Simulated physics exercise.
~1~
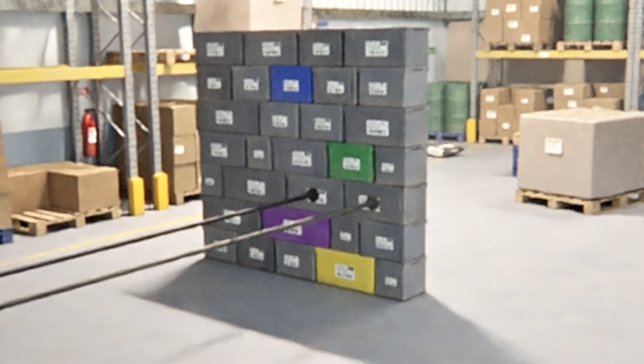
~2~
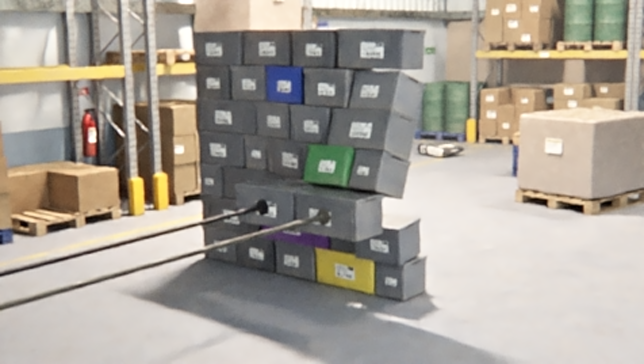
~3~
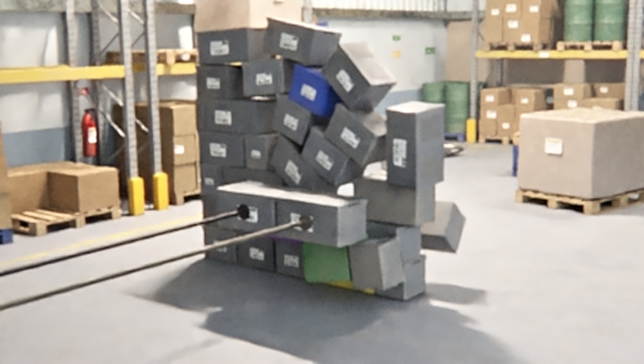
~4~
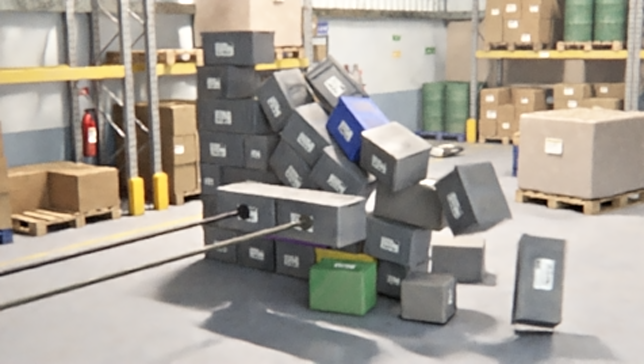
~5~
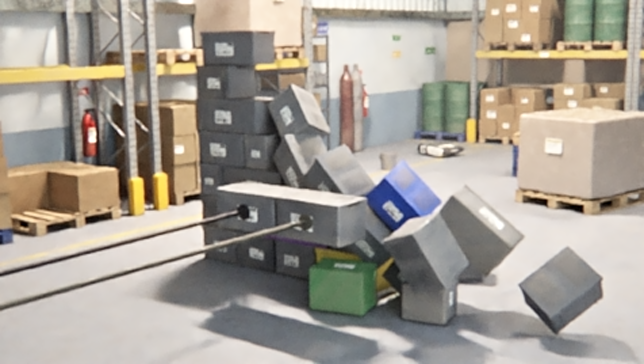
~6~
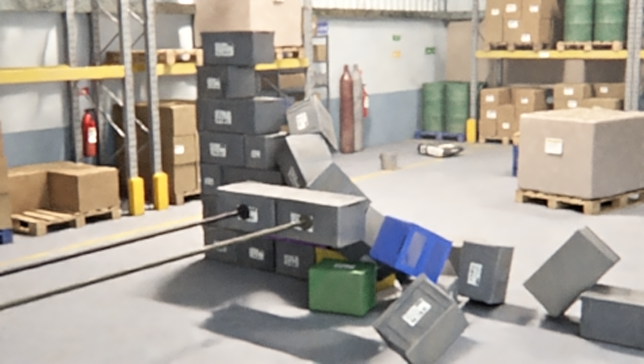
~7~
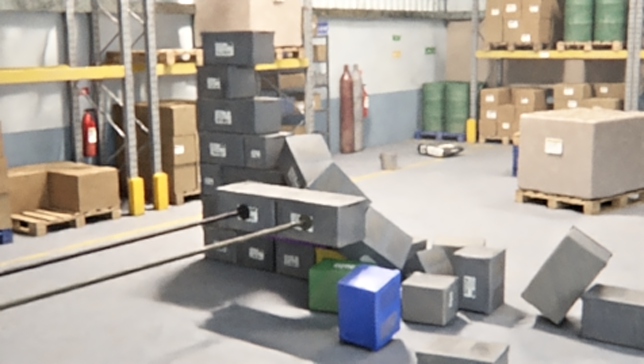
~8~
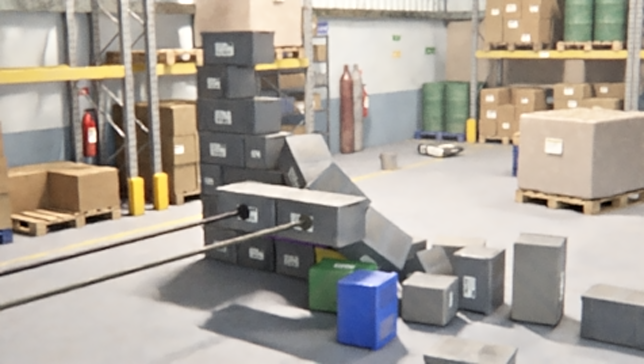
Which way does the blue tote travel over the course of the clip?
The blue tote moves down, going from high in the wall to the floor in front of it.
